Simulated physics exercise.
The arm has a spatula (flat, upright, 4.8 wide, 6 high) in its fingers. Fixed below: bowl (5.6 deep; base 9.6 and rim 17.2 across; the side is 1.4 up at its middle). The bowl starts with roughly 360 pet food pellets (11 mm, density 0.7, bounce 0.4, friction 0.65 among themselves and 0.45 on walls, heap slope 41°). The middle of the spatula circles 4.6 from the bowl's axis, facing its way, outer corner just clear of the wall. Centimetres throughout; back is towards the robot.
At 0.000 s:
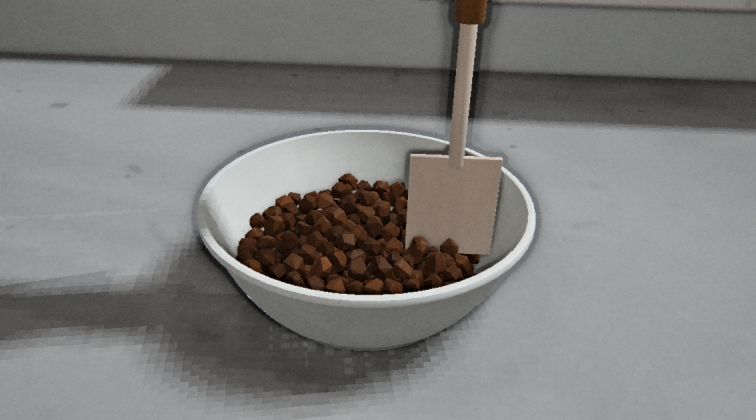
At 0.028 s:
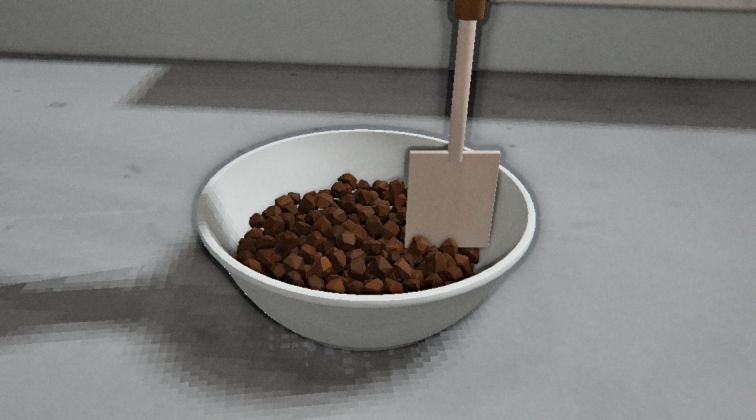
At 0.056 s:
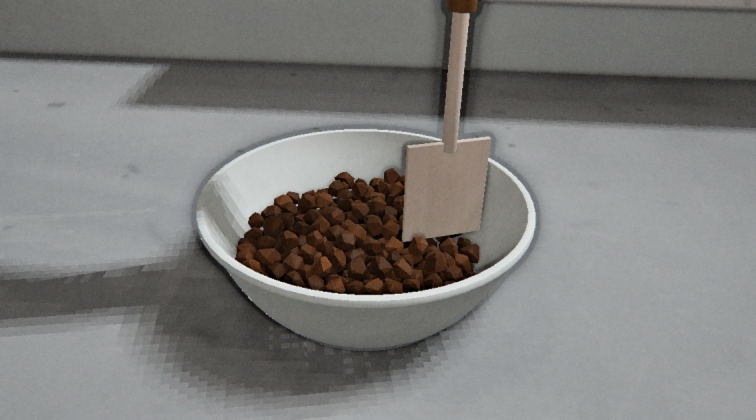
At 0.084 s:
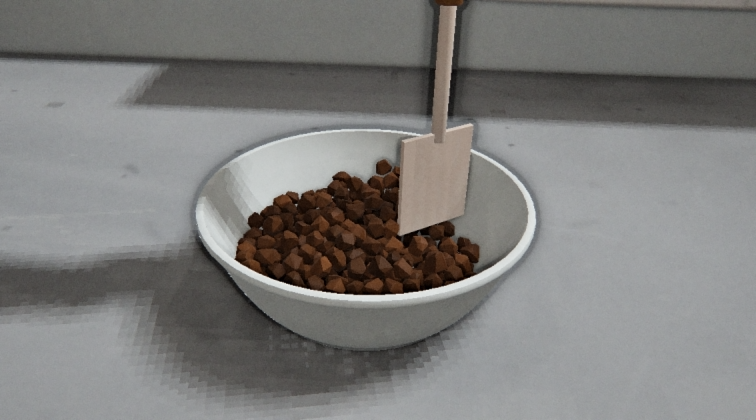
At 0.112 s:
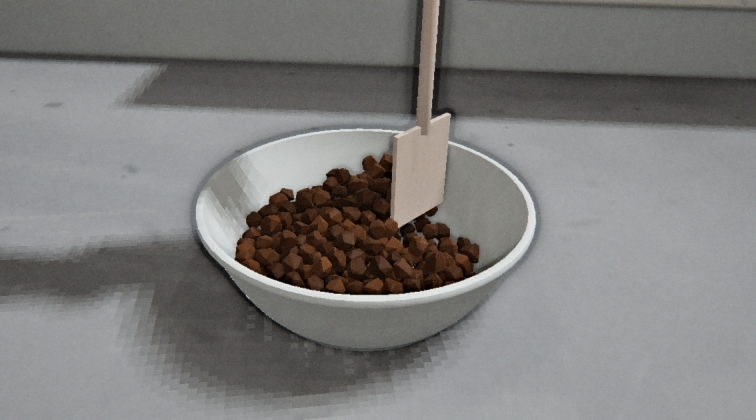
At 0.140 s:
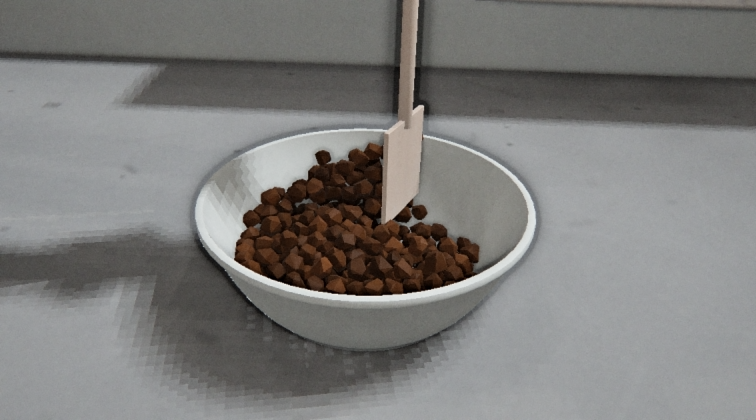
A spatula with a pale, flat blade stands among brown pellets at the right side of a white bowl, then sweeps leftward toward the back, turning gradually until its blade is nearly edge-on. Pellets bunch up and rise along the back wall ahead of it, while bare bowl shows behind it.
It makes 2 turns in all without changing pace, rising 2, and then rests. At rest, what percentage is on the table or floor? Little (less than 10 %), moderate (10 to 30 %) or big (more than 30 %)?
A moderate share, 10 to 30 %, ends on the table or floor.
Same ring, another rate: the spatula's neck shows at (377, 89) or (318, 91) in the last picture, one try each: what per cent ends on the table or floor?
Some 30 and 35 per cent.
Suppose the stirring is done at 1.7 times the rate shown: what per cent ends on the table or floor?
About 35 per cent.
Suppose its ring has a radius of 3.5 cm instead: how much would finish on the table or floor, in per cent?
It would be near 25 per cent.
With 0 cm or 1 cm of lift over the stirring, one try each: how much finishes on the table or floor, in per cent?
Some 35 and 30 per cent.
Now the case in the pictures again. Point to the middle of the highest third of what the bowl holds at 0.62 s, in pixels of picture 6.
Around (471, 225).
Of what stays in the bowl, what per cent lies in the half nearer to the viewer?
Roughly 50 per cent.
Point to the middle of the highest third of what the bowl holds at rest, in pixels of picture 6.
Around (342, 247).
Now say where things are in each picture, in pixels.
The first picture shows spatula neck at (459, 130), 0° round; upper third of the load around (355, 232), from x 245 to 470, top at y 185; 356 in the bowl.
The second picture shows spatula neck at (458, 126), 5° round; upper third of the load around (356, 231), from x 245 to 470, top at y 180.
The third picture shows spatula neck at (452, 116), 19° round; upper third of the load around (357, 226), from x 245 to 470, top at y 175.
The fourth picture shows spatula neck at (441, 107), 35° round; upper third of the load around (356, 223), from x 245 to 470, top at y 160.
The fifth picture shows spatula neck at (425, 99), 50° round; upper third of the load around (352, 217), from x 245 to 470, top at y 140.
The sixth picture shows spatula neck at (406, 94), 65° round; upper third of the load around (345, 210), from x 245 to 470, top at y 140; 356 in the bowl.
After 0.62 s, 323° round, highest piece 9 above the table; 308 in the bowl, 41 on the table or floor, 7 in flight or on the tool.
After 1.09 s, 220° round, highest piece 6 above the table; 279 in the bowl, 77 on the table or floor.
After 1.53 s, 0° round, highest piece 4 above the table; 279 in the bowl, 77 on the table or floor.
After 2.23 s, 0° round, highest piece 4 above the table; 279 in the bowl, 77 on the table or floor.
At rest, 279 in the bowl, 77 on the table or floor. That is 22 % on the table or floor.
